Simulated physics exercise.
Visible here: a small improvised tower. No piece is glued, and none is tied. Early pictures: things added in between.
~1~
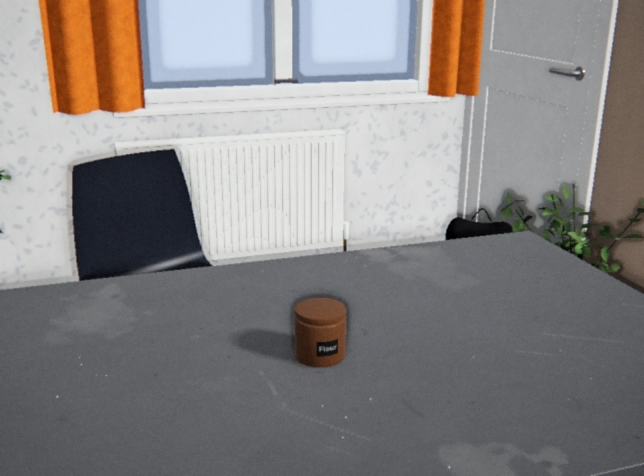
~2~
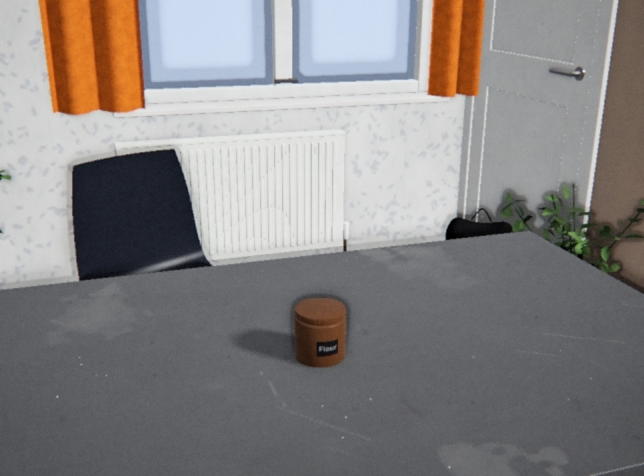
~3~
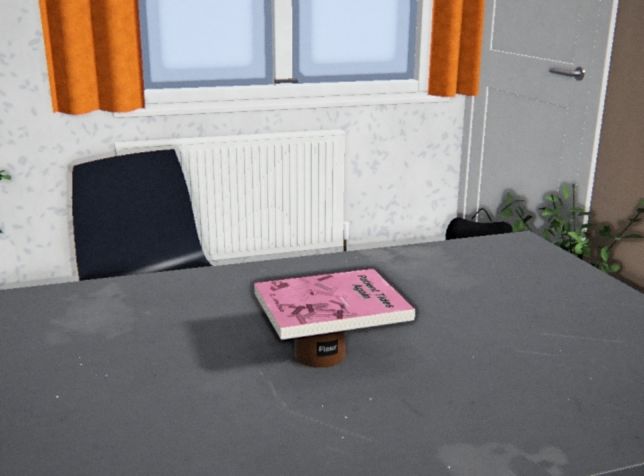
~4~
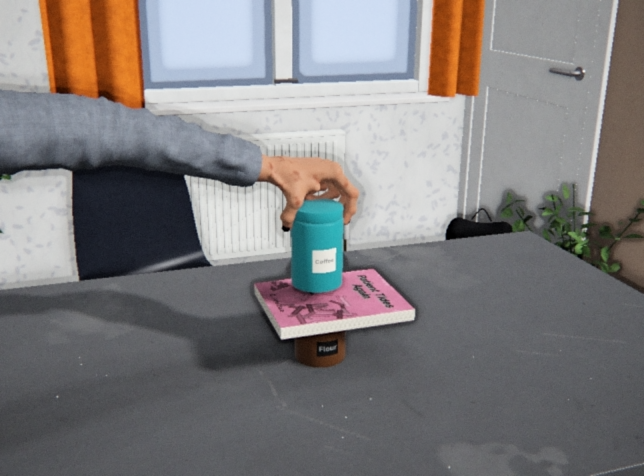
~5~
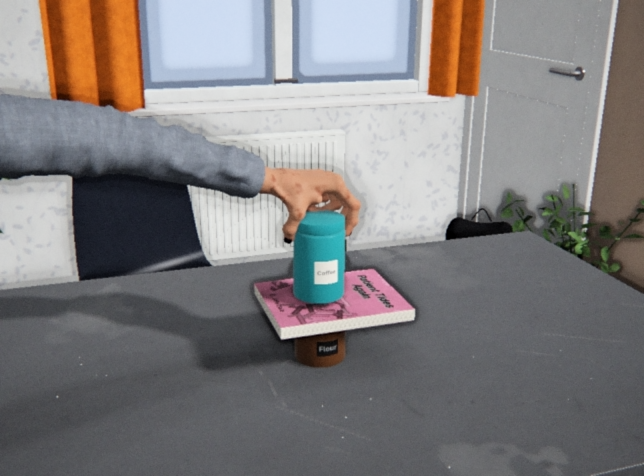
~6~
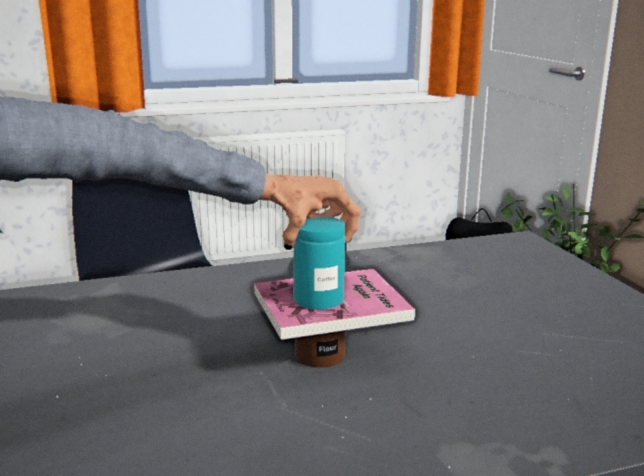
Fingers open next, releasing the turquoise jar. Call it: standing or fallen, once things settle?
Standing.
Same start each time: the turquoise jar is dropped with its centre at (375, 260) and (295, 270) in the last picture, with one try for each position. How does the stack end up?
First case: It collapses; second case: It remains standing.
Then, 0.30 s later than the last frame, all is still.
Then, 0.70 s later than the last frame, turquoise jar resting near (319, 263).
When it is over, all 3 as before. End places, in pixels of the last picture, turquoise jar near (319, 263). The stack stays up.
